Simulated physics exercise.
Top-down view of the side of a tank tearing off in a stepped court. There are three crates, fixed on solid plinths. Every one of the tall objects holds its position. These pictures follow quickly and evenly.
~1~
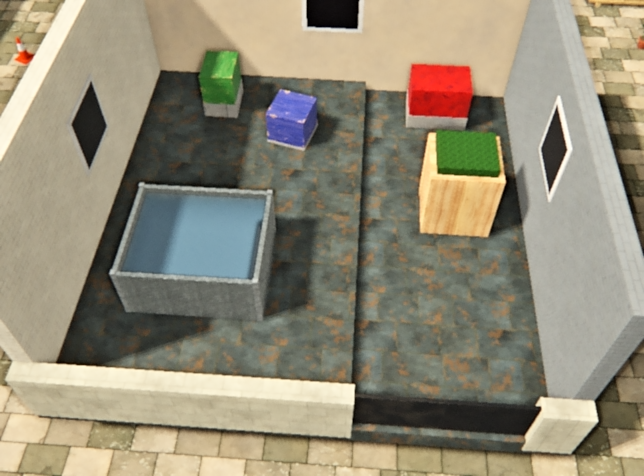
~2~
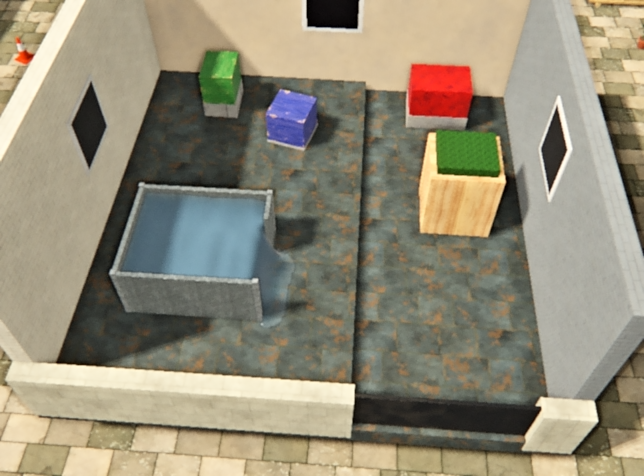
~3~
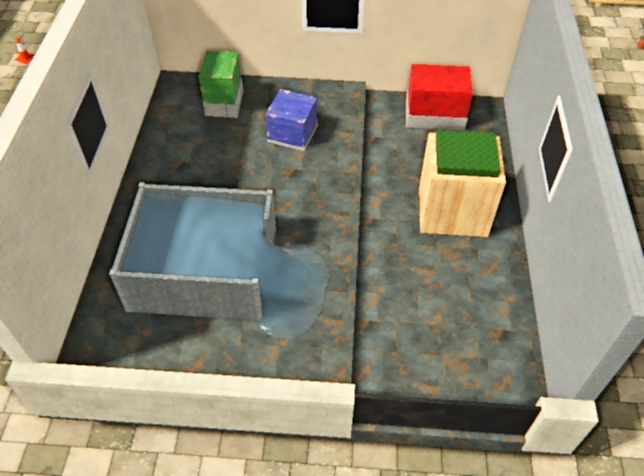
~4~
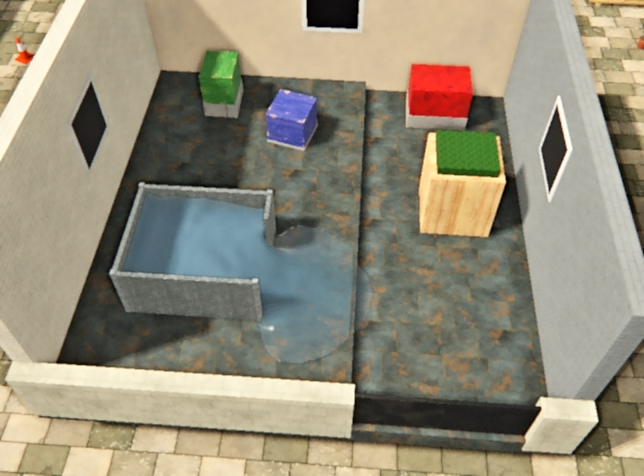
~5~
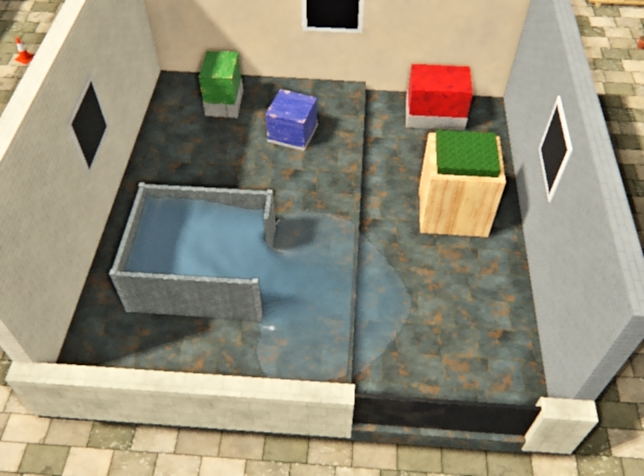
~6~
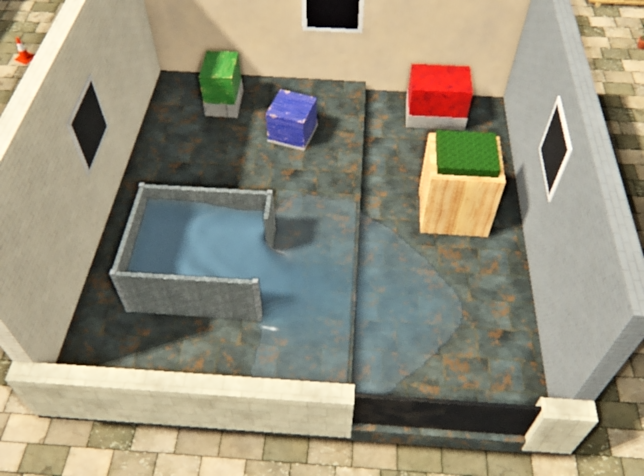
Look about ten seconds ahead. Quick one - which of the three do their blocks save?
One by one: The blue crate remains untouched by water; the green crate remains untouched by water; the red crate remains untouched by water.
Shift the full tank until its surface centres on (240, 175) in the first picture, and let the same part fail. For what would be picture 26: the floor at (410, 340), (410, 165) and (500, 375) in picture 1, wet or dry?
First drenched; next drenched; last drenched.
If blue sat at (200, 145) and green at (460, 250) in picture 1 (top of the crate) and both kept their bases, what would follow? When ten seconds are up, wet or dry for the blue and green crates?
As I see it, the blue crate is not reached; meanwhile the green crate is flooded.
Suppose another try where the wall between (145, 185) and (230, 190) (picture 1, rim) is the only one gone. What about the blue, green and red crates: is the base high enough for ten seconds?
Here goes: Blue crate - hit; green crate - hit; red crate - hit.
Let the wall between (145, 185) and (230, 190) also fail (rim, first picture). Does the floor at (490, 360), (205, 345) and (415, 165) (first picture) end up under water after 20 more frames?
Place one: Spared by the leak. Place two: Spared by the leak. Place three: Reached by the flood.
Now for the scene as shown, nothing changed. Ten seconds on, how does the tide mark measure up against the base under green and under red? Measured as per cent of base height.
The first reaches around 0 in a hundred, the second around 70.
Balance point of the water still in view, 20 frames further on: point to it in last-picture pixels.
About (395, 280).
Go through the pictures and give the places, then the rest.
Still water in the water tank at (196, 235), in the first picture.
The front is at (274, 321), out from the gap at (262, 275), in the second picture.
The front is at (320, 262), out from the gap at (262, 276), in the third picture.
Water pours out at (262, 277) and has run to (366, 286), in the fourth picture.
The front is at (404, 314), out from the gap at (262, 277), in the fifth picture.
Water pours out at (262, 277) and has run to (457, 310), in the sixth picture.
A moment on, water covers 35 % of the floor; the blue crate not reached, the green crate not reached, the red crate not reached.
Next, water covers 40 % of the floor; the blue crate water round its plinth, the green crate not reached, the red crate water round its plinth.
Then, water covers 45 % of the floor; the blue crate water round its plinth, the green crate not reached, the red crate water round its plinth.
Later, water covers 50 % of the floor; the blue crate water round its plinth, the green crate not reached, the red crate water round its plinth.
In the end, water covers 45 % of the floor; the blue crate stayed above the water, the green crate stayed above the water, the red crate stayed above the water.
